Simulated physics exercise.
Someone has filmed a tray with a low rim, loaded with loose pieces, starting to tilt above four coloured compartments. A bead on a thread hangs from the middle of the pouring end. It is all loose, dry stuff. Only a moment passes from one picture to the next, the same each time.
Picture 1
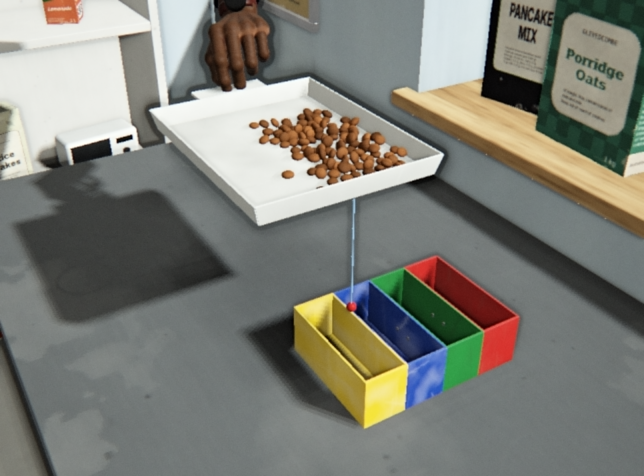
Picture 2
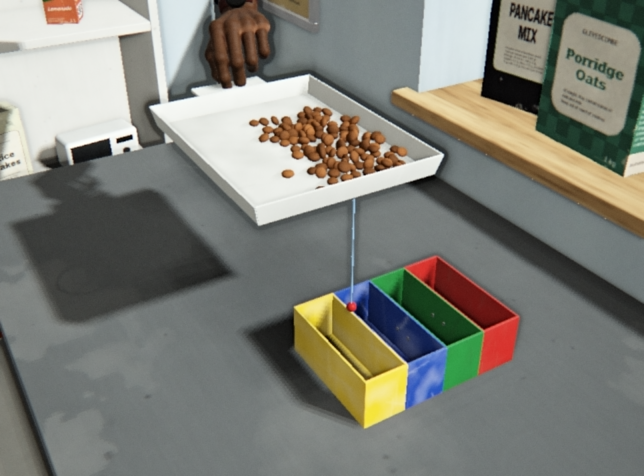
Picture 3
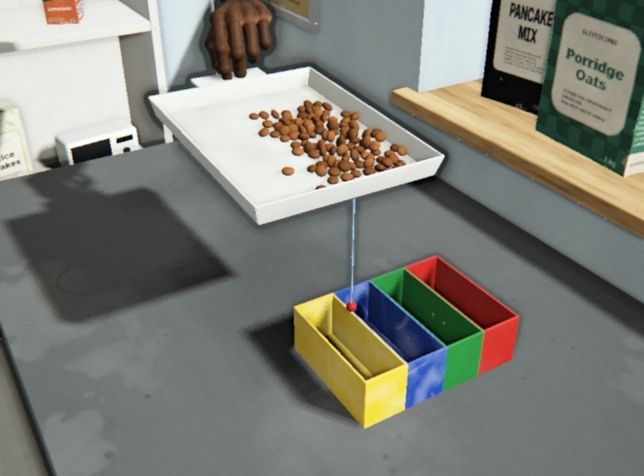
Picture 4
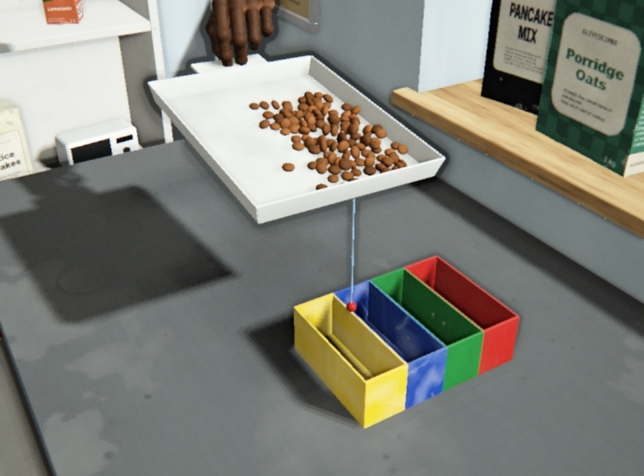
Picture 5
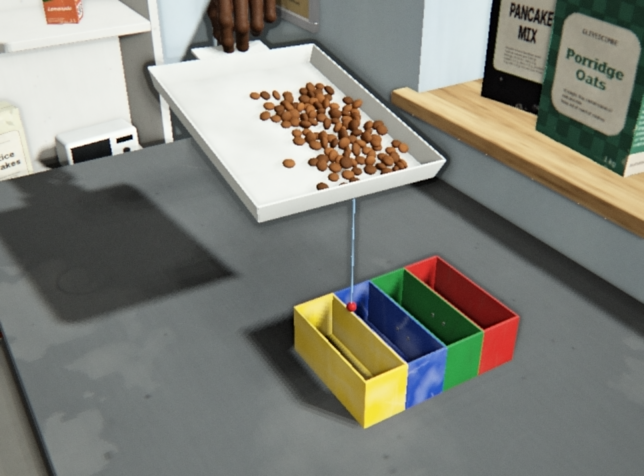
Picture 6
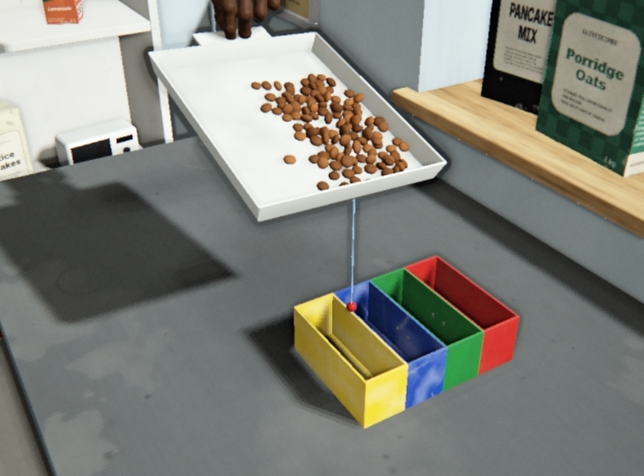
At the start, a dark hand holds a nearly level white tray of brown pieces above yellow, blue, green and red compartments, with a red bead hanging on a thread. The hand then gradually raises the tray's far end, tilting it toward the near edge, while the pieces shift slightly and the bead stays still.
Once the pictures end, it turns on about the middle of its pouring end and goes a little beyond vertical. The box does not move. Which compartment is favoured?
The green one ends fullest.
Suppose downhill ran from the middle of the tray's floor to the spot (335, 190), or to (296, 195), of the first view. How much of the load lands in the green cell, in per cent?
The first gives 20 %, the second 0 %.
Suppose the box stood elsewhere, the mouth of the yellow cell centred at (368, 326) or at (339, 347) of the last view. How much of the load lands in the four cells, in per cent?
About 100 and 100 per cent.
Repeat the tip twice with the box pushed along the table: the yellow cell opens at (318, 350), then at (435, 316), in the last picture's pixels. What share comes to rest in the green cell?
About 30 and 0 per cent.
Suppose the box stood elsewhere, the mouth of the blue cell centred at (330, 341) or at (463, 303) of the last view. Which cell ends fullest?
The first try: The cell in red. The second: The yellow cell.
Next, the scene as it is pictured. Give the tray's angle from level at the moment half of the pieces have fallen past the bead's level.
Near 100 degrees.
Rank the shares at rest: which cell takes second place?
The runner-up: The cell in blue.
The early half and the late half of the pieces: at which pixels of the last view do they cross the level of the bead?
At about (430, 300), then at (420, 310).
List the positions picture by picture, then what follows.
In the first frame, corners of the pouring end (258, 204) and (435, 153), level; middle of the load (328, 142), bits of dog kibble; bead on its thread (351, 307); yellow cell (385, 392); blue cell (425, 374); green cell (463, 357); red cell (498, 341).
In the second frame, corners of the pouring end (258, 203) and (436, 154), level; middle of the load (329, 141).
In the third frame, corners of the pouring end (259, 203) and (436, 155), tipped barely, lowest at the right corner; middle of the load (341, 141).
In the fourth frame, corners of the pouring end (260, 203) and (437, 157), tipped a little, lowest at the right corner; middle of the load (342, 136).
In the fifth frame, corners of the pouring end (261, 202) and (438, 158), tipped a little, lowest at the right corner; middle of the load (343, 132).
In the sixth frame, corners of the pouring end (262, 202) and (439, 160), tipped clearly, lowest at the right corner; middle of the load (340, 124); yellow cell (385, 392); blue cell (425, 374); green cell (463, 357); red cell (498, 341).
Just after the last frame, tray tipped steeply; every one on the tray.
A moment on, tray tipped right over; roughly half on the tray; roughly a quarter in the green cell; about a tenth in the blue cell; about a tenth in the red cell; just a few in the yellow cell; about a tenth falling or outside the box.
Further on, tray tipped past a quarter turn; roughly half in the green cell; roughly a quarter in the blue cell; about a tenth in the yellow cell; about a tenth in the red cell; just a few falling or outside the box.
When it is over, tray tipped past a quarter turn; roughly half in the green cell; roughly a quarter in the blue cell; about a tenth in the yellow cell; about a tenth in the red cell; just a few outside the box.
